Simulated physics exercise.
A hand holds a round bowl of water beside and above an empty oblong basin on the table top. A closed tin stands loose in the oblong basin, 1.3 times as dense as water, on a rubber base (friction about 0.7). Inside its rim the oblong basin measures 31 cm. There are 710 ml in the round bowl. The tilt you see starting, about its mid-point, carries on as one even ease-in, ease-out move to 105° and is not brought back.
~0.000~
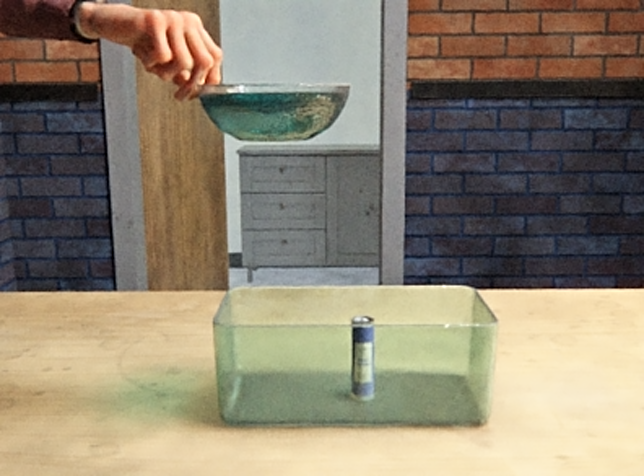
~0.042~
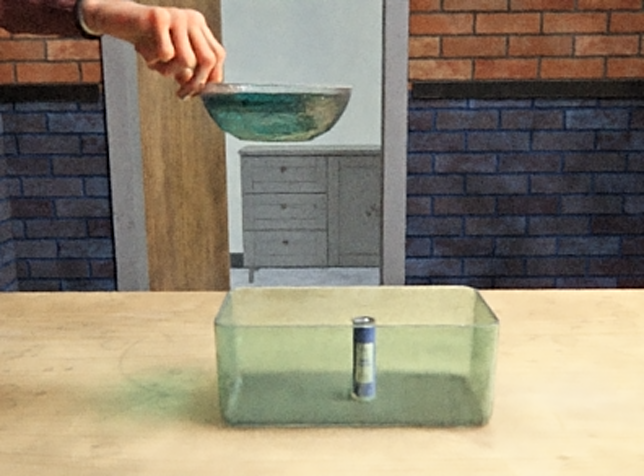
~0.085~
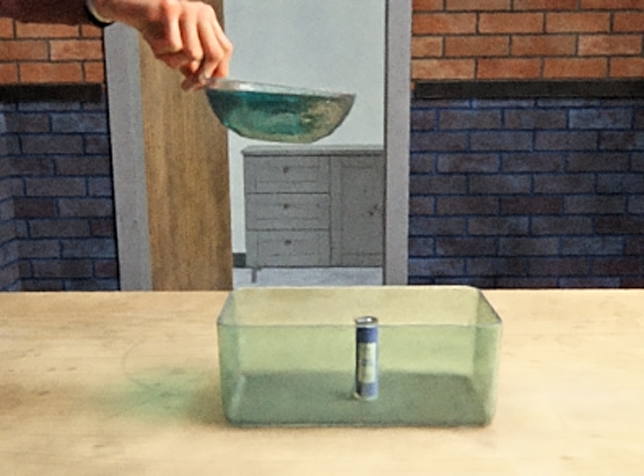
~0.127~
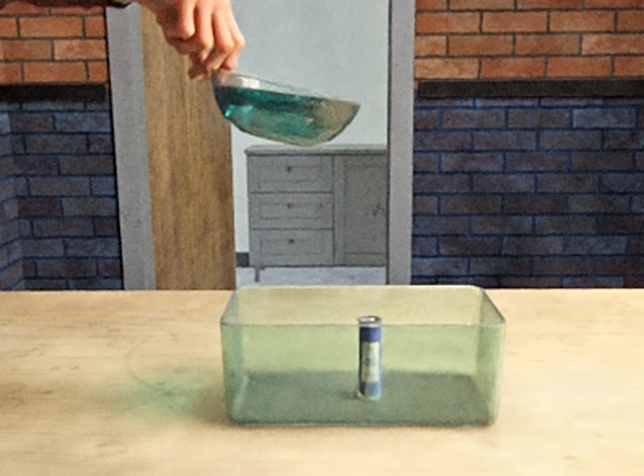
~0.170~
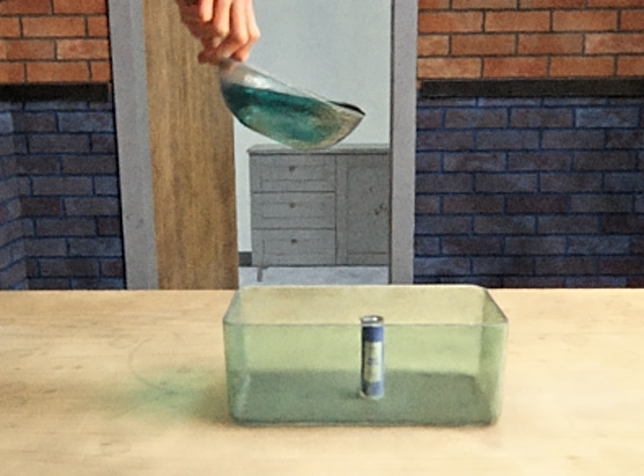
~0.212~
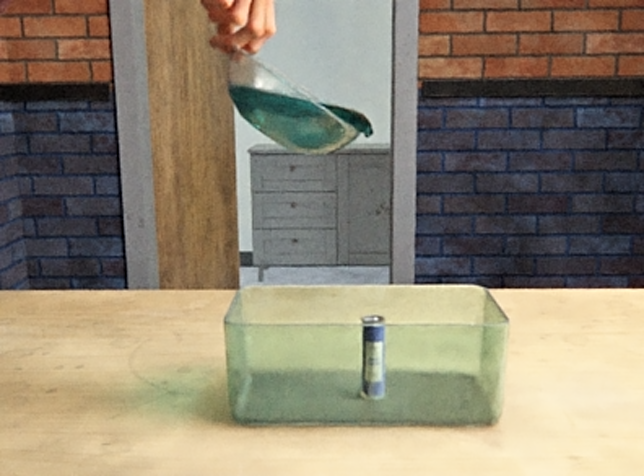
We see a hand holding a clear round bowl of teal liquid above an oblong basin with a small tin standing inside; the hand tips the bowl rightward, increasingly steeply, and some liquid slips over its lower edge.
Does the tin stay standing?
The tin goes over.
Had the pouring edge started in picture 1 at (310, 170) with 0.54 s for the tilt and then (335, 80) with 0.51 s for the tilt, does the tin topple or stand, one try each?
First it goes over; then it falls.
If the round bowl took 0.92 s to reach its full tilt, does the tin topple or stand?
Then it topples.
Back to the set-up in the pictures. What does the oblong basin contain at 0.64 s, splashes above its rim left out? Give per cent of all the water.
Near 80 in a hundred.
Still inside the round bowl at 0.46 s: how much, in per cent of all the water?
Some 2 per cent.
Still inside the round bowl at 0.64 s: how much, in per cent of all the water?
About 0 per cent.
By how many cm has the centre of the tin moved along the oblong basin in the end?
Some 7.0 cm.
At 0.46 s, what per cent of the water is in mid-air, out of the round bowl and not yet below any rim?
About 66 per cent.
Then, 0.46 s in, the tilt is 99° and 2 per cent is still to pour; the tin stands where it began.
Then, 0.64 s in, the tilt is 105° and 0 per cent is still to pour; the tin leans 9°.
Then, 0.83 s in, the tilt is 105° and 0 per cent is still to pour; the tin leans 28°.
Then, 1.04 s in, the tilt is 105° and 0 per cent is still to pour; the tin lies on its side.
Finally, the tin lies on its side.
